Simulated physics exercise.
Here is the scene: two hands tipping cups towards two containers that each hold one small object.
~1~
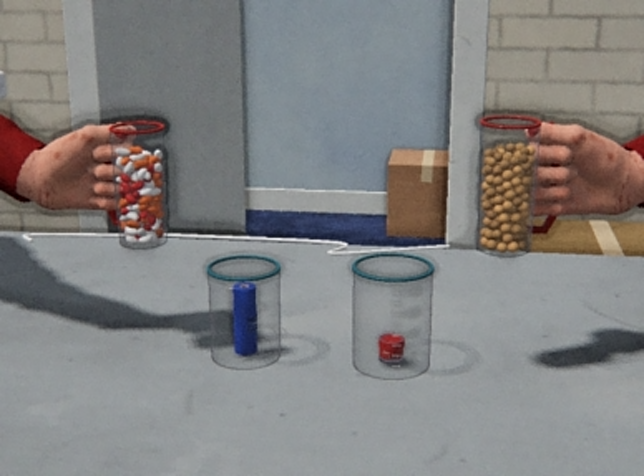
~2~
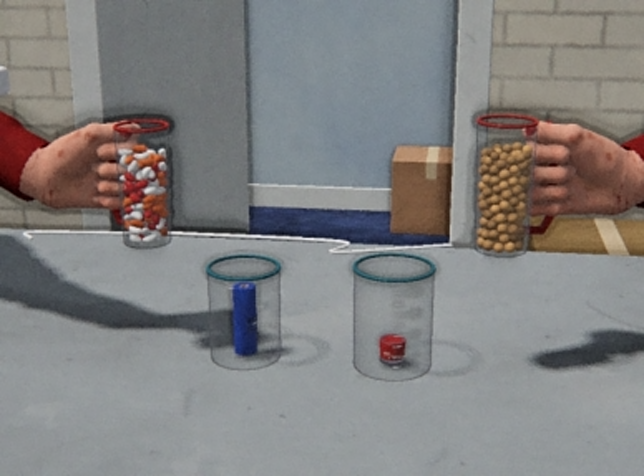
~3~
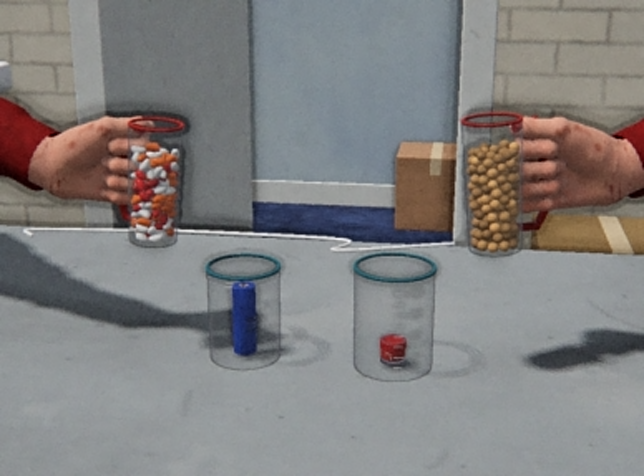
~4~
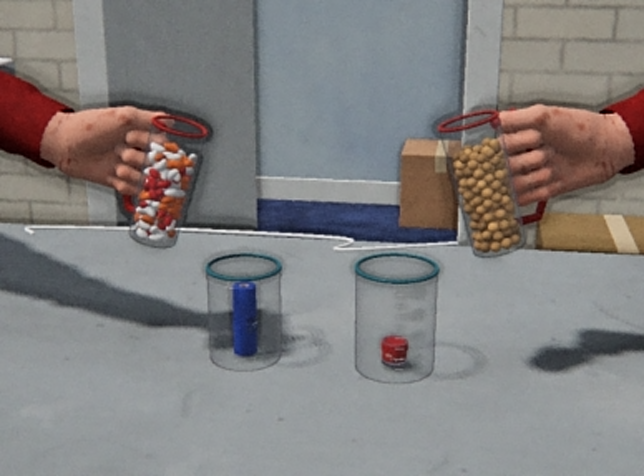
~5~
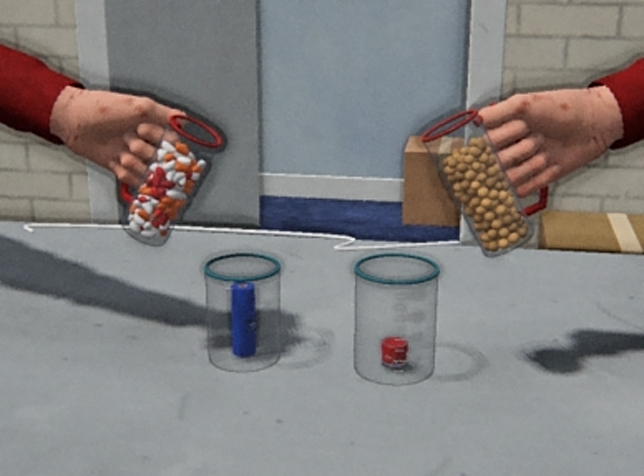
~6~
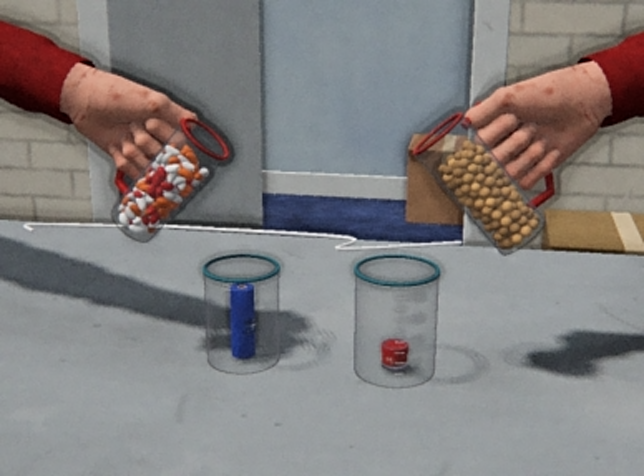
Two hands move cups of jelly beans and round beads inward, tilting them toward each other.
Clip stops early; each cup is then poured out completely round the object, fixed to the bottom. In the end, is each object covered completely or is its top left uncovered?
Left object: It's going to be still in sight; right object: It's going to be totally out of sight.
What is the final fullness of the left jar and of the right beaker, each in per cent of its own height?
Near 55 on the left, 45 on the right.
Then, 0.46 s on from there, left jar empty, all of its cupful still in the cup; right beaker empty, all of its cupful still in the cup.
Then, 0.86 s on from there, left jar nearly empty, the bulk of its cupful still in the cup; right beaker nearly empty, near two thirds of its cupful still in the cup.
Then, 1.21 s on from there, left jar half full, none of its cupful still in the cup; right beaker a third full, none of its cupful still in the cup.
In the end, left jar half full (surface near (242, 306)), nothing beside it; right beaker half full (surface near (396, 323)), nothing beside it; the left thing is still showing; the right thing is covered.
